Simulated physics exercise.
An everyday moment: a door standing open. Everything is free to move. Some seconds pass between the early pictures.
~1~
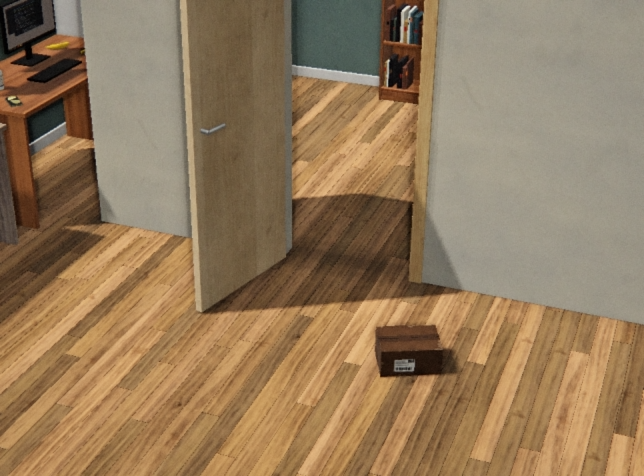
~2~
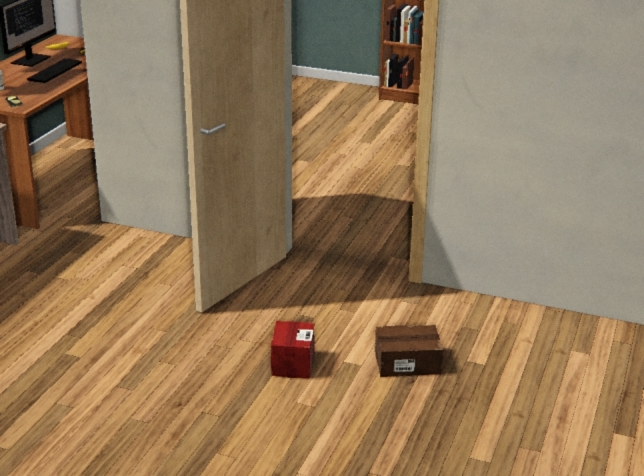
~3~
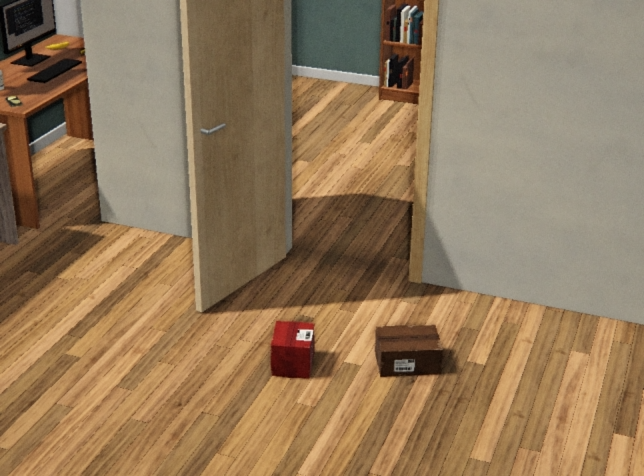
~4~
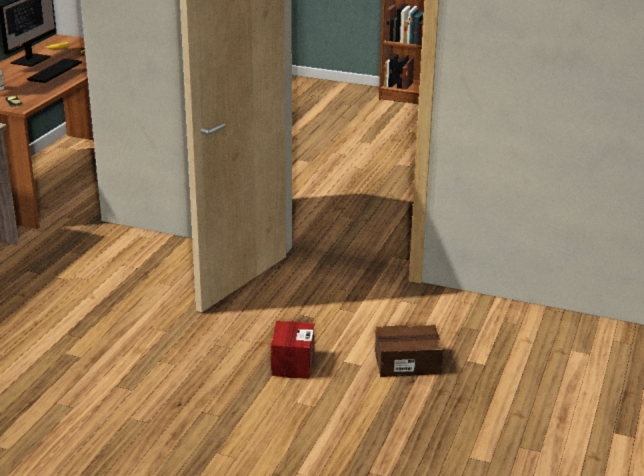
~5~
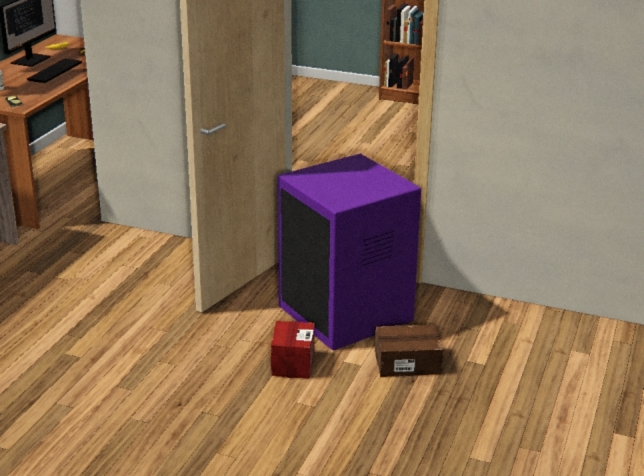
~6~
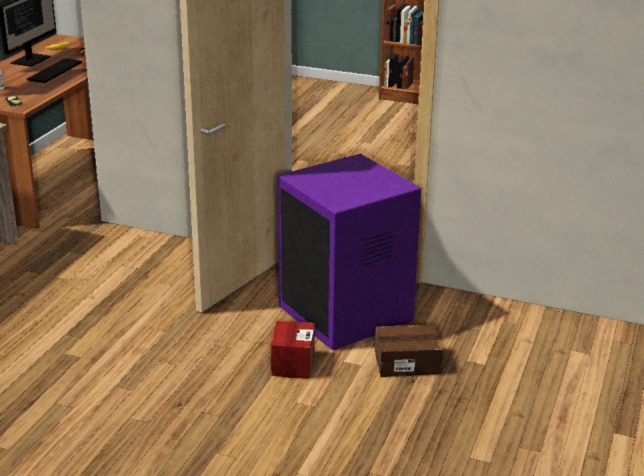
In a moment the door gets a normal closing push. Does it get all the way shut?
As it turns out, it jams.
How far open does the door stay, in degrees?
About 70°.
Then, 0.40 s later than the last frame, door 94° open.
Then, 0.60 s later than the last frame, door 83° open.
Then, 0.80 s later than the last frame, door 73° open.
When it is over, door 72° open; all 3 as before. End places, in pixels of the last picture, purple appliance near (348, 250).
